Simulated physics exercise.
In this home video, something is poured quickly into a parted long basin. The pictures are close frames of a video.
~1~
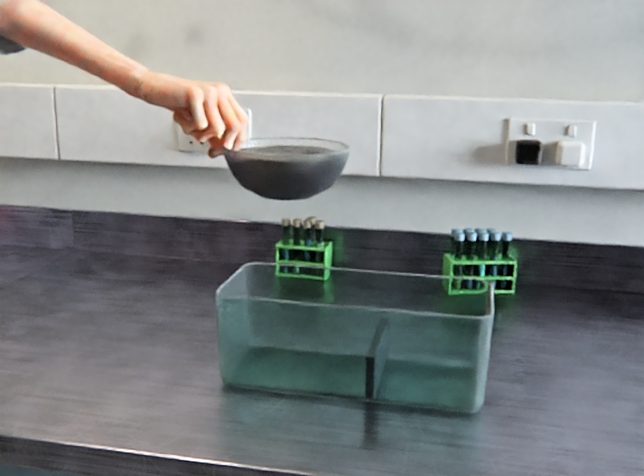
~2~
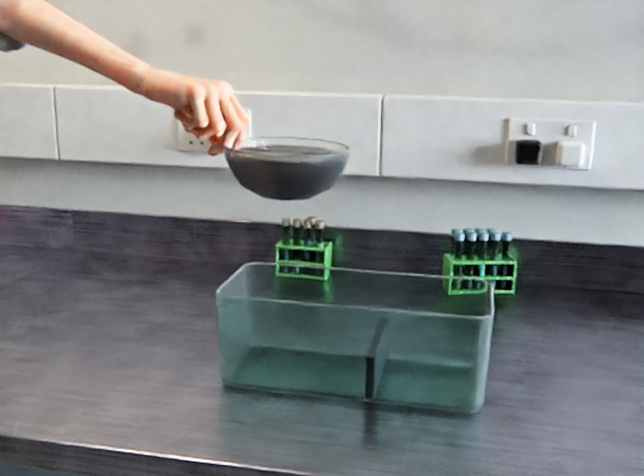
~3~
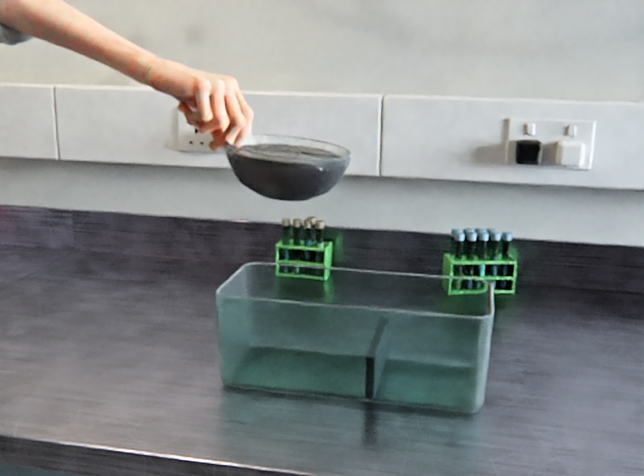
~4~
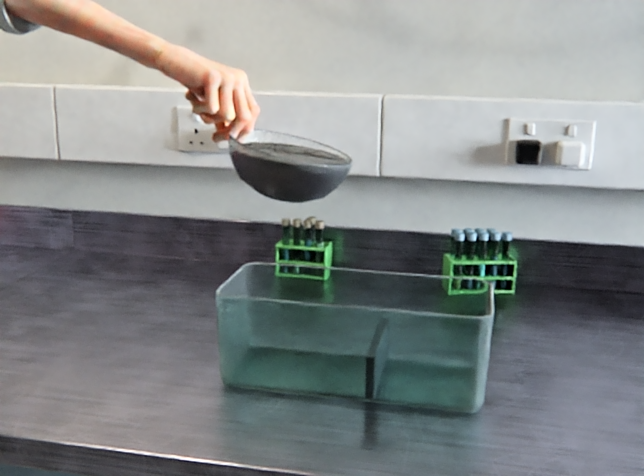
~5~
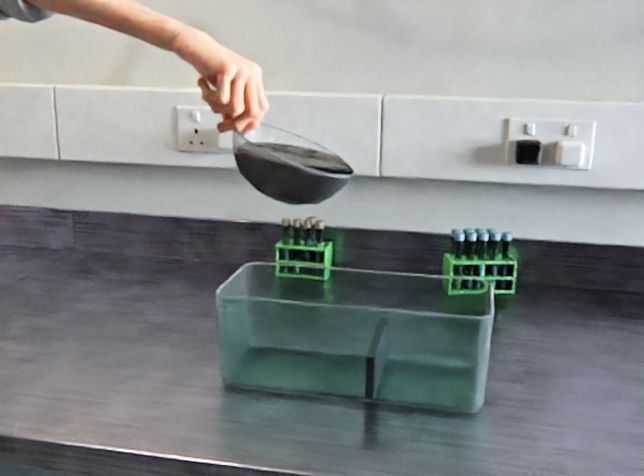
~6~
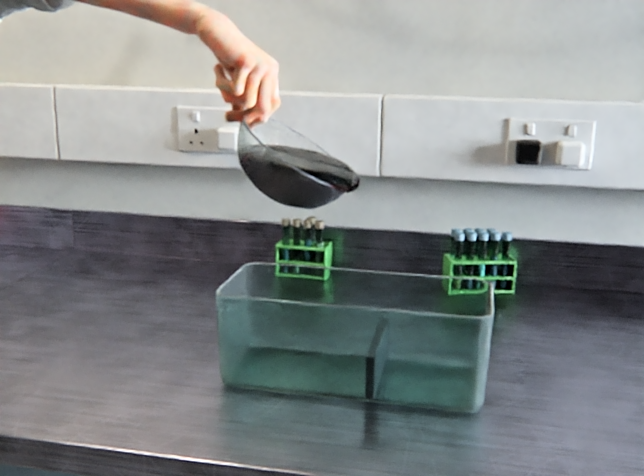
A hand held a clear bowl of dark liquid above a long, divided glass basin on a counter, then tilted it to the right, slowly at first and then more steeply, until liquid reached over the rim.
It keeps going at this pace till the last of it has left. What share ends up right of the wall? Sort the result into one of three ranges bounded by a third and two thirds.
It falls in the middle range, a third to two thirds.
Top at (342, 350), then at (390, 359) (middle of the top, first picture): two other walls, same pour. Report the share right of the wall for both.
Result: 80 % first, 40 % second.
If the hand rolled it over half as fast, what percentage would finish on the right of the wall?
Something like 75 in a hundred.
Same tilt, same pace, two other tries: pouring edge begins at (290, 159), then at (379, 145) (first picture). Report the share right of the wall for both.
You'd get around 5 per cent and then around 80 per cent.
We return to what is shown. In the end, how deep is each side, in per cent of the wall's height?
Left near 20; right near 30.
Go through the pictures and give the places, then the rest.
In the first picture, it leans 0°; its right rim is at (348, 151); the wine meets the walls at (232, 151) and (346, 156); the long basin's rim runs from (231, 279) to (492, 300); the wall's top is at (378, 337).
In the second picture, it leans 1°; its right rim is at (348, 152); the wine meets the walls at (232, 150) and (346, 157).
In the third picture, it leans 6°; its right rim is at (350, 157); the wine meets the walls at (234, 147) and (347, 160).
In the fourth picture, it leans 13°; its right rim is at (351, 165); the wine meets the walls at (236, 145) and (349, 163).
In the fifth picture, it leans 22°; its right rim is at (351, 175); the wine meets the walls at (240, 144) and (350, 169); 1 per cent is over the edge.
In the sixth picture, it leans 32°; its right rim is at (349, 187); the wine meets the walls at (244, 147) and (341, 172); 8 per cent is over the edge.
A moment on, the tilt is 91° and 8 per cent is still to pour, 7 is left of the wall and 38 right of it.
Next, the tilt is 96° and 0 per cent is still to pour, 33 is left of the wall and 59 right of it.
Then the tilt is 96° and 0 per cent is still to pour, 41 is left of the wall and 55 right of it.
Later the tilt is 96° and 0 per cent is still to pour, 43 is left of the wall and 56 right of it.
At rest 43 per cent lies left of the wall, 56 right of it and 2 outside.
